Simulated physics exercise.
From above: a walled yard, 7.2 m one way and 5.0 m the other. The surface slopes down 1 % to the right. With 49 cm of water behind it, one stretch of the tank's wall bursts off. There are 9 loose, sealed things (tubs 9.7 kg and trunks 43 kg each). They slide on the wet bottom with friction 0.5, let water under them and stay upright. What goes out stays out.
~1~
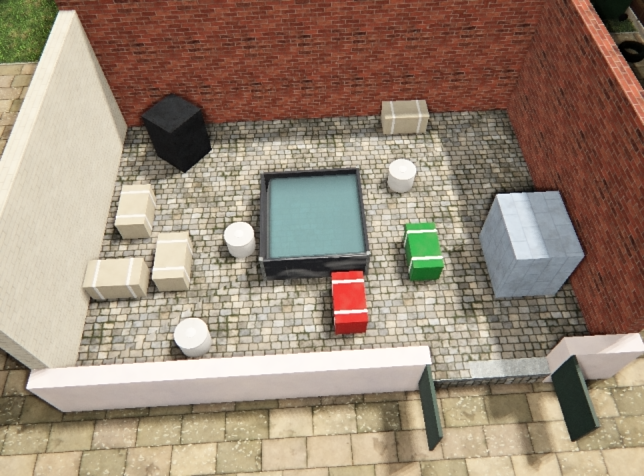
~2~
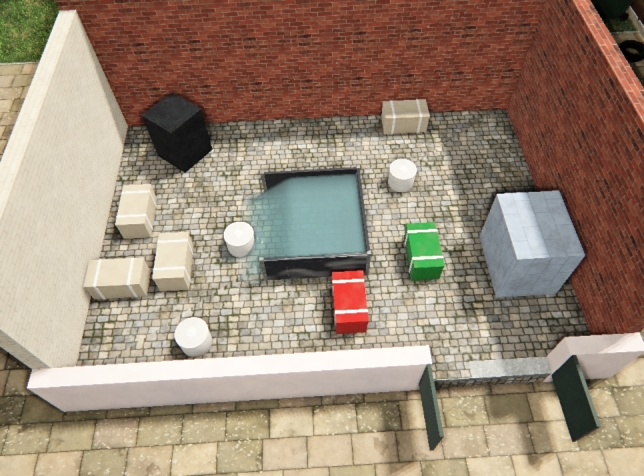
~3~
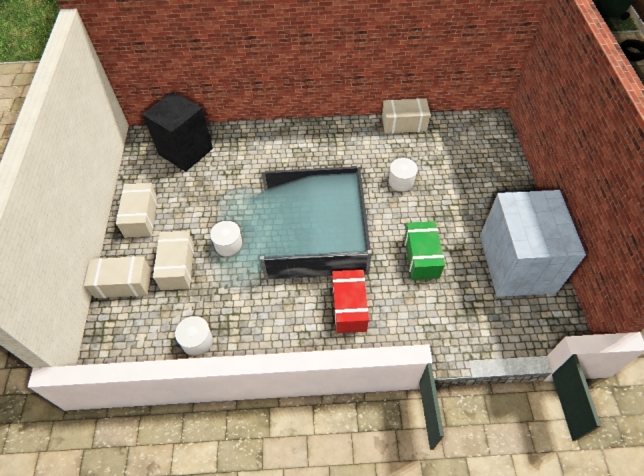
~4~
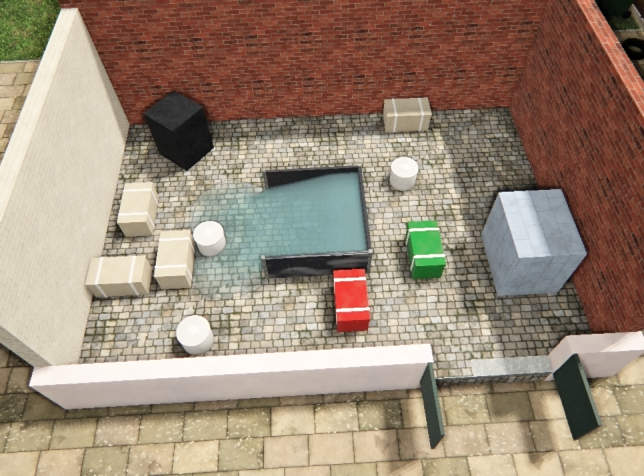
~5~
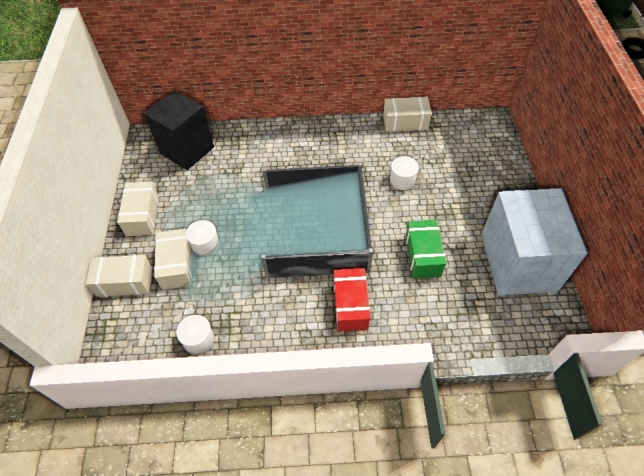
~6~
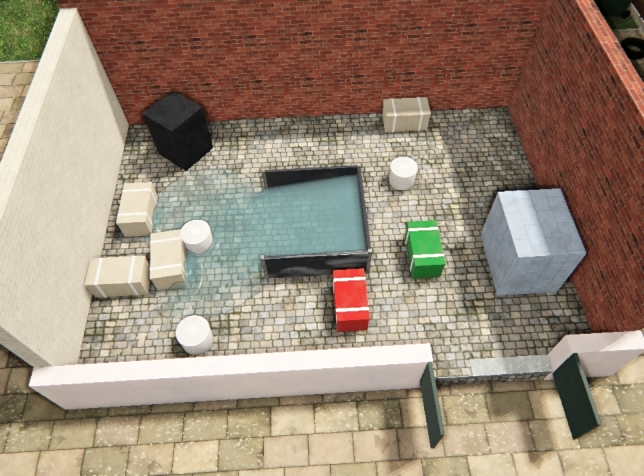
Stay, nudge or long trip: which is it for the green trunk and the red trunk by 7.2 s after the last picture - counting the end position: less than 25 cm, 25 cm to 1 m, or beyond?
The green trunk stays put, the red trunk barely shifts.
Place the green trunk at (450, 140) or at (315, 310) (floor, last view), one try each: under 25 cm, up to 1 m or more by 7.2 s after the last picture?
In that order: It barely shifts; it barely shifts.
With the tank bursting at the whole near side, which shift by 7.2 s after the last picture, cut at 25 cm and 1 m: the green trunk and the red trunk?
In that case the green trunk stays put, the red trunk gets carried off.
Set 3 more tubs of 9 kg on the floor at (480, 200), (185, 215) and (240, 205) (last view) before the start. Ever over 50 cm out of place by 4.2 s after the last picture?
In that order: Short of it, past it, more.
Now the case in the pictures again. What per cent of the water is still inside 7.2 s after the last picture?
Some 100 per cent remains.
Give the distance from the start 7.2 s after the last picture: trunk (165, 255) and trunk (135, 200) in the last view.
In that order: 20 cm, 10 cm.
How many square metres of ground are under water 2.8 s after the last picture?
Roughly 16 m2.
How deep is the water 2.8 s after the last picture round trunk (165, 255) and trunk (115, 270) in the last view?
About 10 and 11 cm.
Then, 0.9 s after the last picture the green trunk is near (426, 242), 0.0 m from its start, aground; the red trunk is near (351, 294), 0.0 m from its start, aground; 0 of 9 are out; 1 afloat.
Then, 2.8 s after the last picture the green trunk is near (426, 242), 0.0 m from its start, aground; the red trunk is near (351, 294), 0.0 m from its start, aground; 0 of 9 are out; 1 afloat.
Then, 4.8 s after the last picture the green trunk is near (426, 242), 0.0 m from its start, aground; the red trunk is near (351, 294), 0.0 m from its start, aground; 0 of 9 are out; 1 afloat.
Then, 7.2 s after the last picture the green trunk is near (426, 242), 0.0 m from its start, aground; the red trunk is near (351, 294), 0.0 m from its start, aground; 0 of 9 are out; 0 afloat.
